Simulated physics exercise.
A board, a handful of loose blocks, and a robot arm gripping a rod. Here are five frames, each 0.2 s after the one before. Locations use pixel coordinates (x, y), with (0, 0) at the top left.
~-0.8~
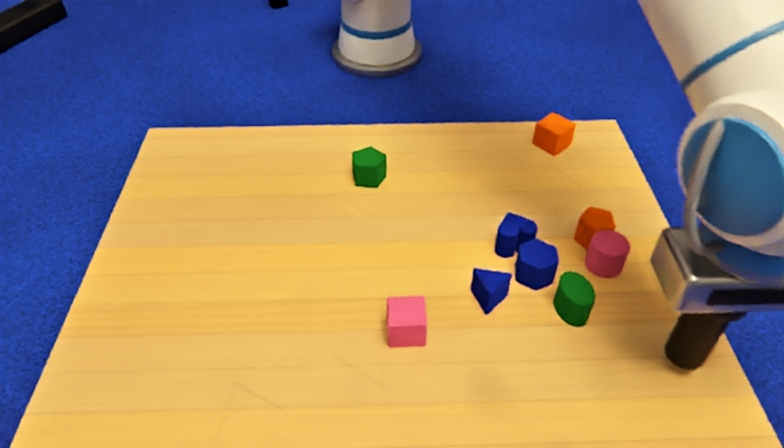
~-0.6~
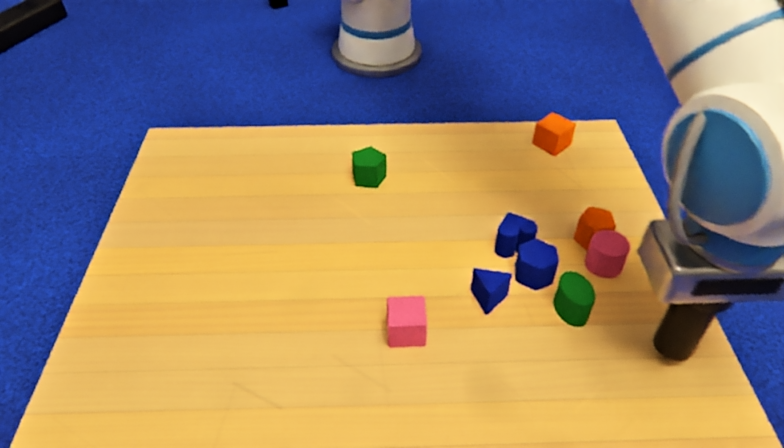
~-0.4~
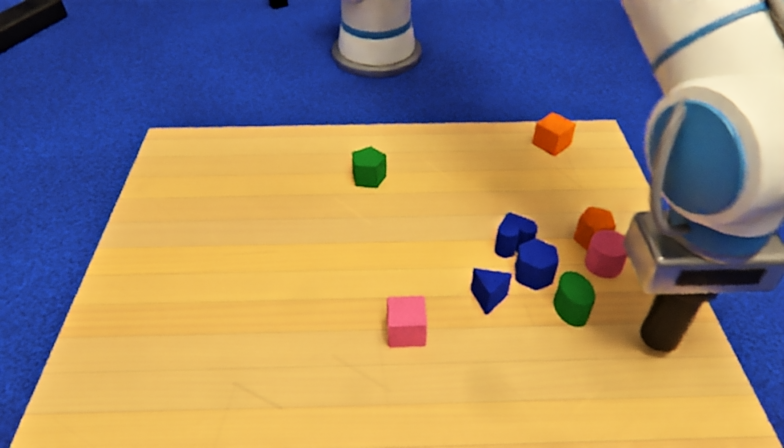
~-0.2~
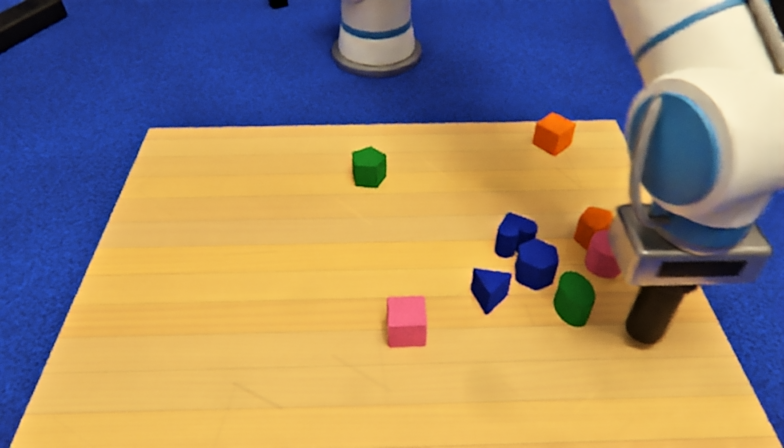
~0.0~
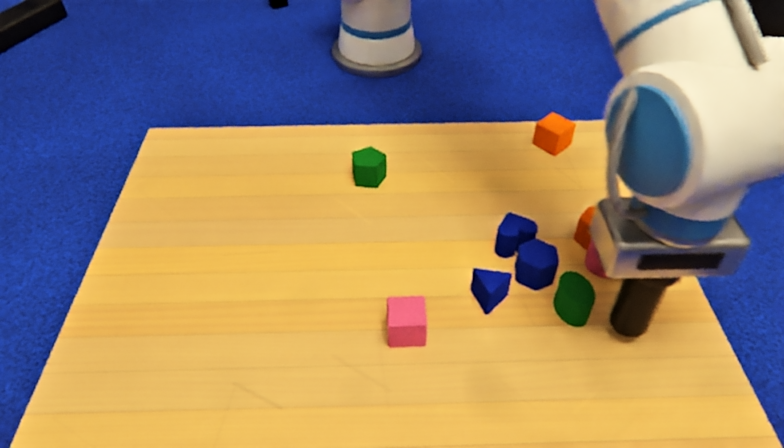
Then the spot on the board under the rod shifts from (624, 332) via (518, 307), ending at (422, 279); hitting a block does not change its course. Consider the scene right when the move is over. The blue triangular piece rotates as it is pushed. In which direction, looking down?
Overhead view: Anti-clockwise.
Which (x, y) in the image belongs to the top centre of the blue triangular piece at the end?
The centre of its top face lies at (395, 253).
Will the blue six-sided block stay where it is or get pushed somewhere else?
That one moves away.
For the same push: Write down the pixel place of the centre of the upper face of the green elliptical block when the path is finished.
I predict (524, 260).
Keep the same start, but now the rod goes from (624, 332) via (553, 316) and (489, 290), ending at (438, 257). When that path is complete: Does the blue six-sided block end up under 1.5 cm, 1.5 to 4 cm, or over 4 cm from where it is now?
Final distance: 1.5 to 4 cm.
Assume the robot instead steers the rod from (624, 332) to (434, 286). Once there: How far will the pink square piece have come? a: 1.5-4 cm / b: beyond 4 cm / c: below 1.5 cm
It's c.
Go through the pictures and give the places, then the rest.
Rod tip at (684, 355); block tops, blue triangular piece at (492, 277); blue heart block at (517, 224); blue six-sided block at (539, 253); green elliptical block at (578, 287), in the first frame.
Rod at (672, 347); blocks unchanged, in the second frame.
Rod at (659, 338); blocks unchanged, in the third frame.
Rod at (644, 331); blocks unchanged, in the fourth frame.
Rod at (627, 324); blue triangular piece at (492, 277); blue heart block at (517, 224); blue six-sided block at (539, 253); green elliptical block at (578, 287), in the fifth frame.
The first path, step by step. One third of the way, rod at (555, 307); blue heart block at (515, 220); blue six-sided block at (532, 241); green elliptical block at (541, 269), turned 65° clockwise.
Two thirds of the way, rod at (486, 290); blue triangular piece at (459, 270), turned 30° anticlockwise; blue heart block at (513, 216), turned 15° anticlockwise; blue six-sided block at (532, 237); green elliptical block at (524, 260).
At the end, rod at (423, 271); blue triangular piece at (395, 253), turned 40° anticlockwise; blue heart block at (513, 216), turned 15° anticlockwise; blue six-sided block at (532, 237); green elliptical block at (524, 260), turned 125° clockwise.
